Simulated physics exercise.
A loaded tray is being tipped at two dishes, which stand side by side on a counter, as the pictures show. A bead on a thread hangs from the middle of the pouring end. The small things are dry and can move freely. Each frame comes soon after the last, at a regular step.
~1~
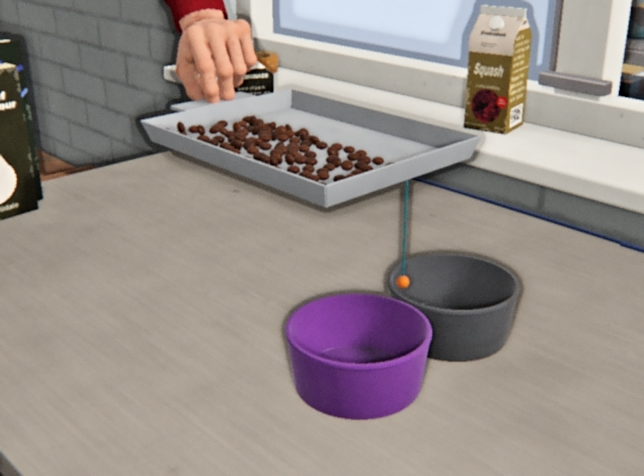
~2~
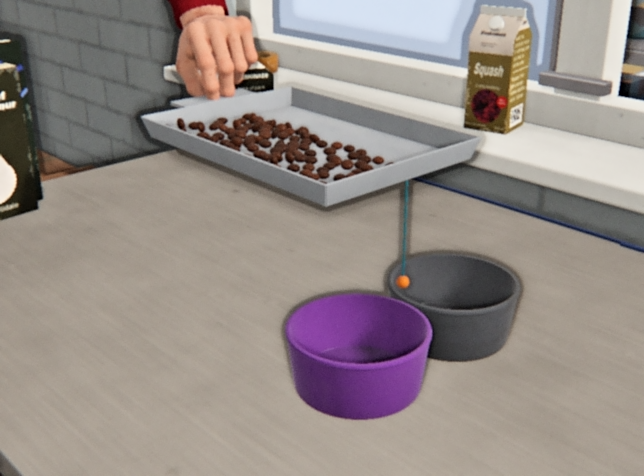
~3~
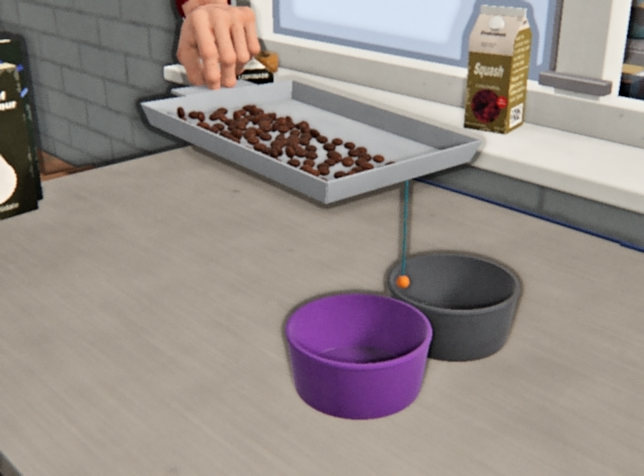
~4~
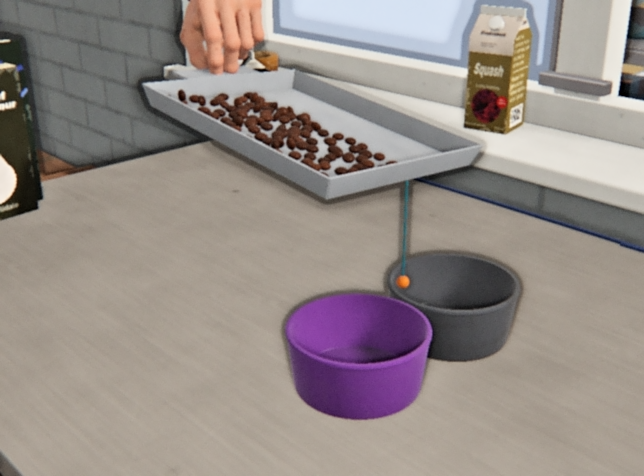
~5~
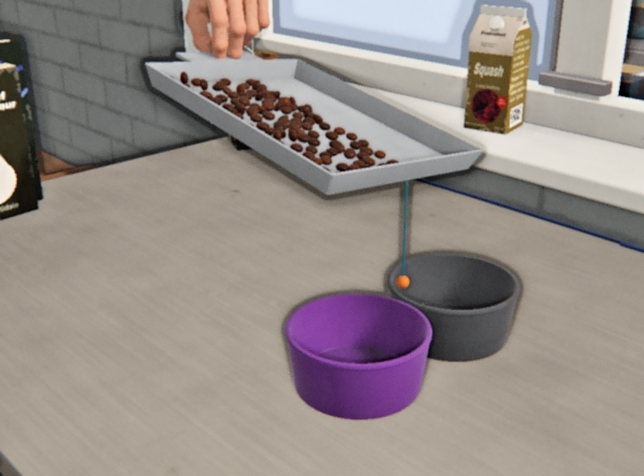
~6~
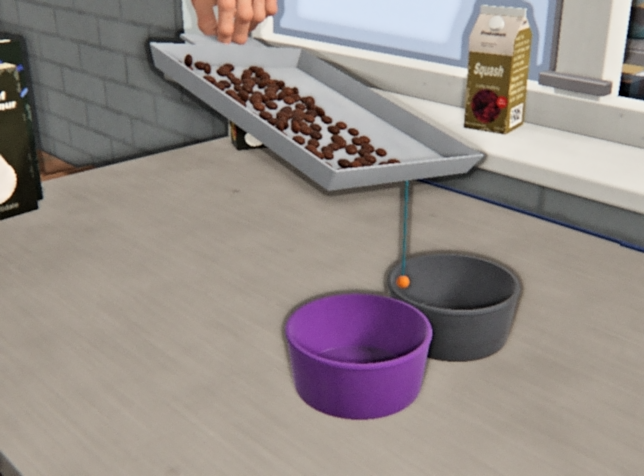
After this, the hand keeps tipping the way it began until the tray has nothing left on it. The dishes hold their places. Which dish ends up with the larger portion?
The right-side dish receives more.
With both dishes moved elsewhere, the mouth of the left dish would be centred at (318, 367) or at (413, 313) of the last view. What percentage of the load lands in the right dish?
First position: Some 10 %; second position: Some 90 %.
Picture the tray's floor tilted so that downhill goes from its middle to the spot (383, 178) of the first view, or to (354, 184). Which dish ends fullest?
Results - the dish on the left side first, the dish on the left side second.
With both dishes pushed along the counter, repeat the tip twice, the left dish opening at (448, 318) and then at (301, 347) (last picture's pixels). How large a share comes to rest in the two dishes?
Result: 40 % and 20 %.
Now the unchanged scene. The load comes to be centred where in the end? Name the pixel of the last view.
The centre settles at about (461, 318).
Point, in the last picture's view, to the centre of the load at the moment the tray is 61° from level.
Centre estimate: (443, 169).
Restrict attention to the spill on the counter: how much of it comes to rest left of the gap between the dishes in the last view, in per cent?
Close to 0 %.
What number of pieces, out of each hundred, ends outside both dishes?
Close to 10 %, give or take.
Just after the last frame, tray tipped steeply; the larger part on the tray; just a few in the right dish; about a tenth in the air.
A moment on, tray tipped past a quarter turn; about a tenth on the tray; roughly two thirds in the right dish; about a tenth outside both; about a tenth in the air.
Further on, tray tipped past a quarter turn; the larger part in the right dish; about a tenth outside both.
When it is over, tray tipped past a quarter turn; not one in the left dish; the larger part in the right dish; about a tenth outside both.
